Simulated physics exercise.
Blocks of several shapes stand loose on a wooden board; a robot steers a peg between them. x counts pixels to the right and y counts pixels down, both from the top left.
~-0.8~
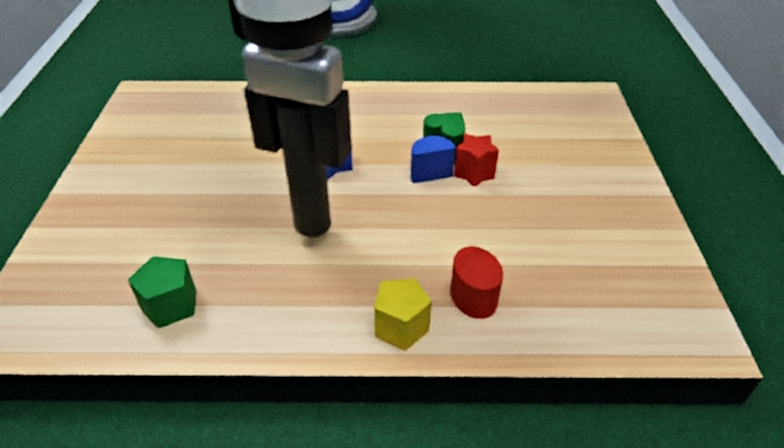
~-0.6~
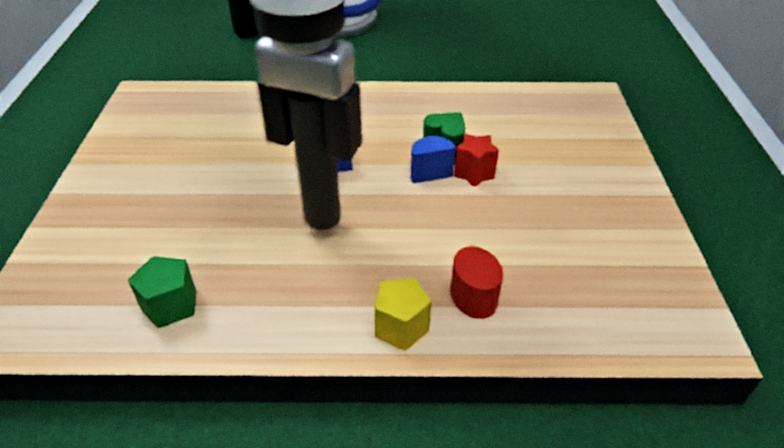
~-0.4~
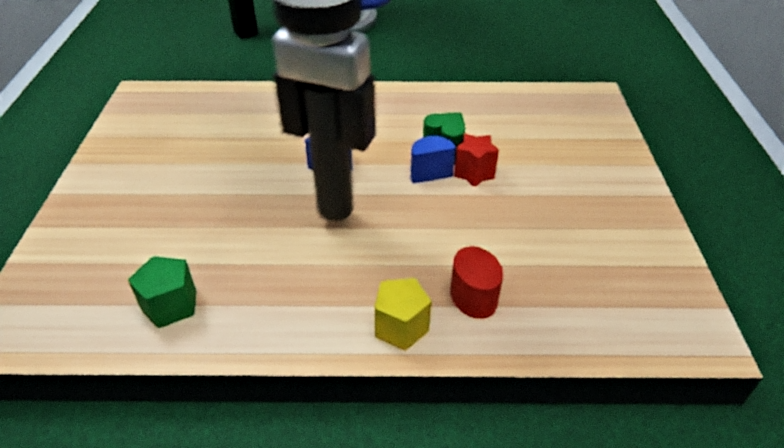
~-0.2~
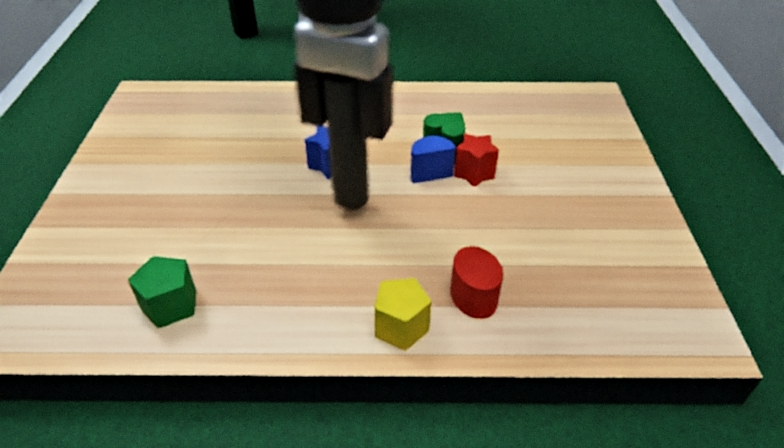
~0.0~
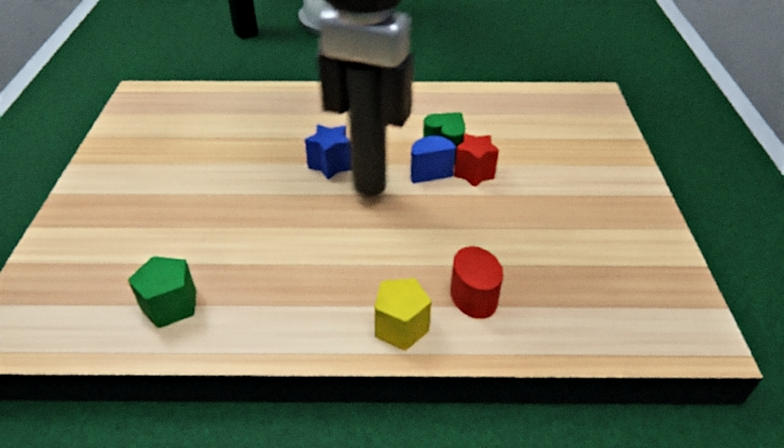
The clip opens on a wooden board with loose blue, green, red and yellow blocks, a robot's dark peg standing near the middle and mostly covering a blue block behind it. The peg glides a short way right and toward the back, gradually uncovering the blue star, while the blocks stay still.
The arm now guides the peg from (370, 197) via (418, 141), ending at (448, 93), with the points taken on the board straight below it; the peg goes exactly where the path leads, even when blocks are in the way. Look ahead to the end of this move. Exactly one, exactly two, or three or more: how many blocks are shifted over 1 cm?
The answer will be one.
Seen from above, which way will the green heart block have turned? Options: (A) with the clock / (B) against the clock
It's A.
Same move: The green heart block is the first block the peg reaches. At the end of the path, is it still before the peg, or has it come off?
The green heart block is left behind or beside.
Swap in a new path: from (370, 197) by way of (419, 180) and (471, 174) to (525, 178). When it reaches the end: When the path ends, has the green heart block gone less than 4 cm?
My answer is yes.
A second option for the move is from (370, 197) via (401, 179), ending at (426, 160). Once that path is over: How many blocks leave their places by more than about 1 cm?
My prediction: No fewer than three blocks.
On the path given first. One third of the way, peg (405, 149); nothing pushed yet.
Two thirds of the way, peg (431, 114); green heart block (456, 116), turned 55° clockwise.
At the end, peg (448, 84); blue half-round block still; green heart block (456, 116), turned 55° clockwise.
